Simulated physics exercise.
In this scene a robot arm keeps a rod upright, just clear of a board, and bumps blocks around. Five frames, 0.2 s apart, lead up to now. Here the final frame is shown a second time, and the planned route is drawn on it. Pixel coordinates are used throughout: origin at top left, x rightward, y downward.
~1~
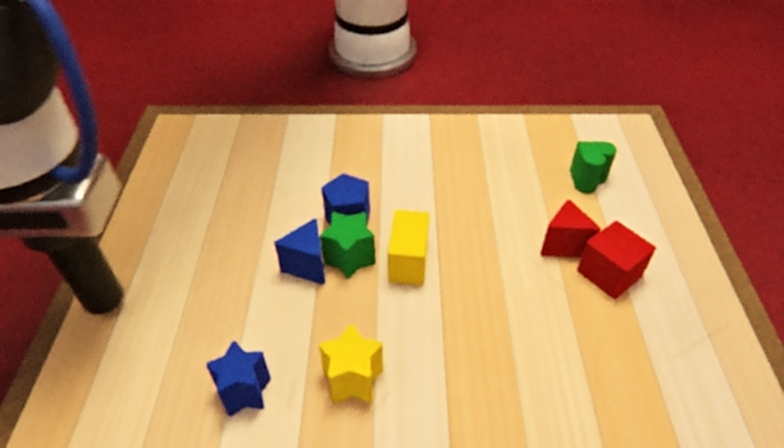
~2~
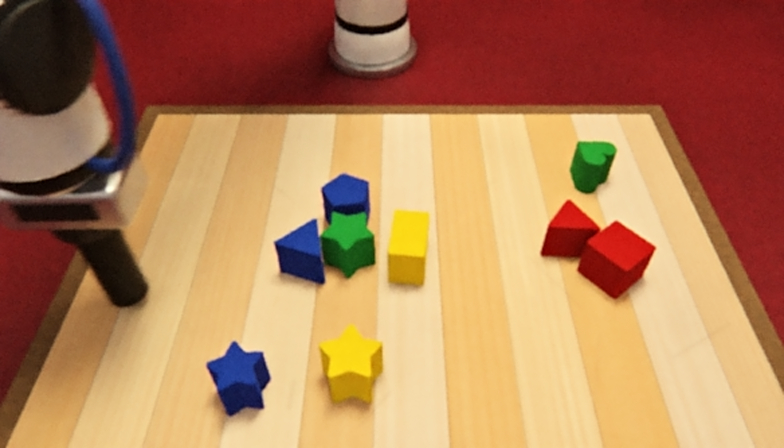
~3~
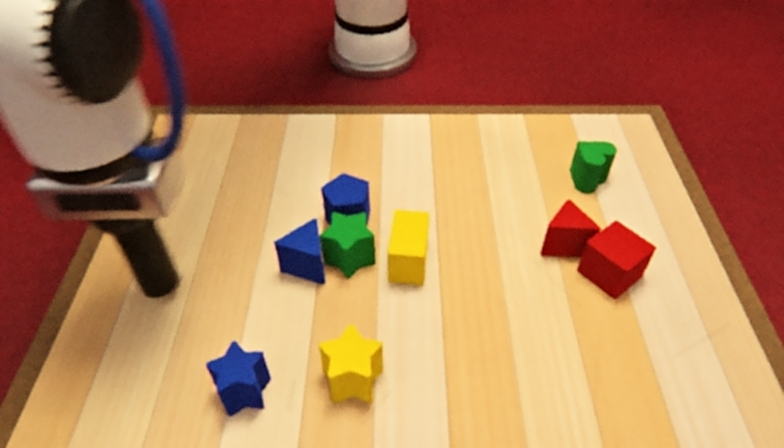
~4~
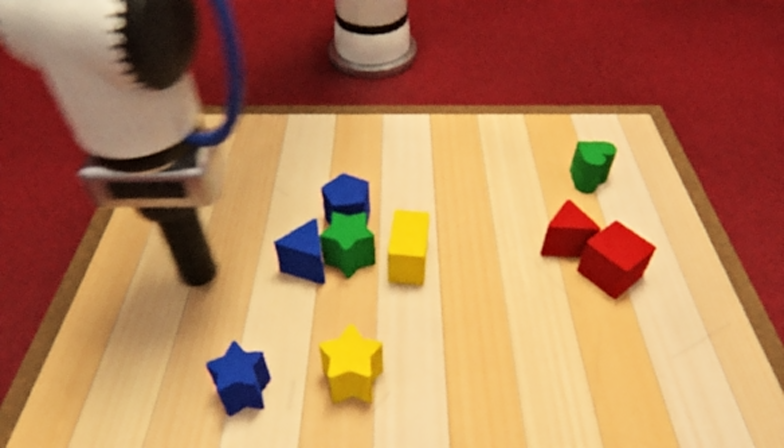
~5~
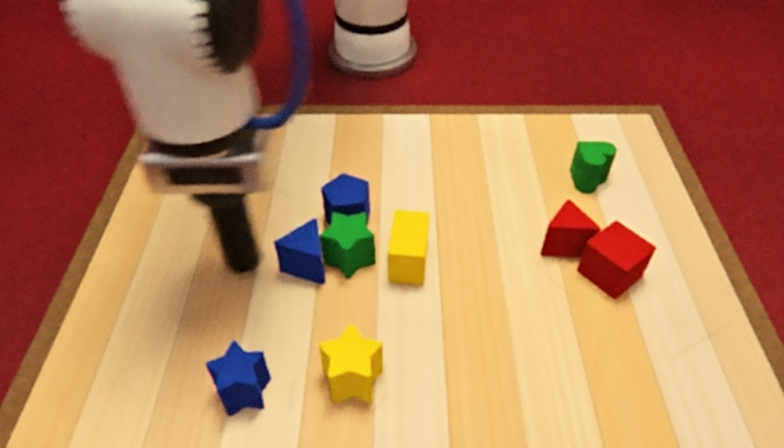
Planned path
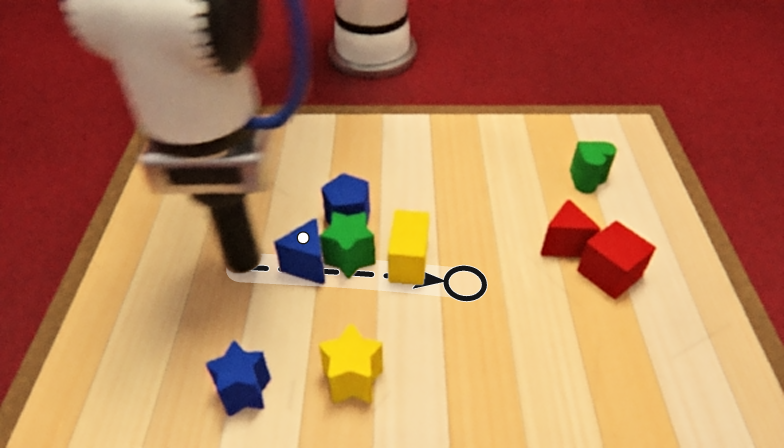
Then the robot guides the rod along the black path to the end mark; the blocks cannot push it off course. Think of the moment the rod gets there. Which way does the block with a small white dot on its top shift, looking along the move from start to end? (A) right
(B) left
Choice A: Right.
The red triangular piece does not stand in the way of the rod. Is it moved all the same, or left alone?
The red triangular piece does not move.
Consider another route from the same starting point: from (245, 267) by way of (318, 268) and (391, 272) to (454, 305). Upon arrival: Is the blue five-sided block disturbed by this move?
That one stays where it is.
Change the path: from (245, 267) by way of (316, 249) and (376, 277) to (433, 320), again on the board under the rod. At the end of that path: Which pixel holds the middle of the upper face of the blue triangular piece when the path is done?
It should be at (326, 258) by then.
The drawn path runs from (245, 267) to (465, 283); the dot is on the blue triangular piece.
On the path given first. One third of the way, rod (317, 263); blue triangular piece (348, 250), turned 40° anticlockwise; green star block (366, 222).
Two thirds of the way, rod (391, 268); blue triangular piece (413, 273); green star block (377, 216), turned 40° anticlockwise; yellow rectangle (429, 231), turned 25° anticlockwise.
At the end, rod (466, 275); blue triangular piece (434, 282), turned 45° clockwise; blue five-sided block not moved; green star block (377, 216), turned 40° anticlockwise; yellow rectangle (456, 223), turned 80° anticlockwise; red triangular piece not moved.
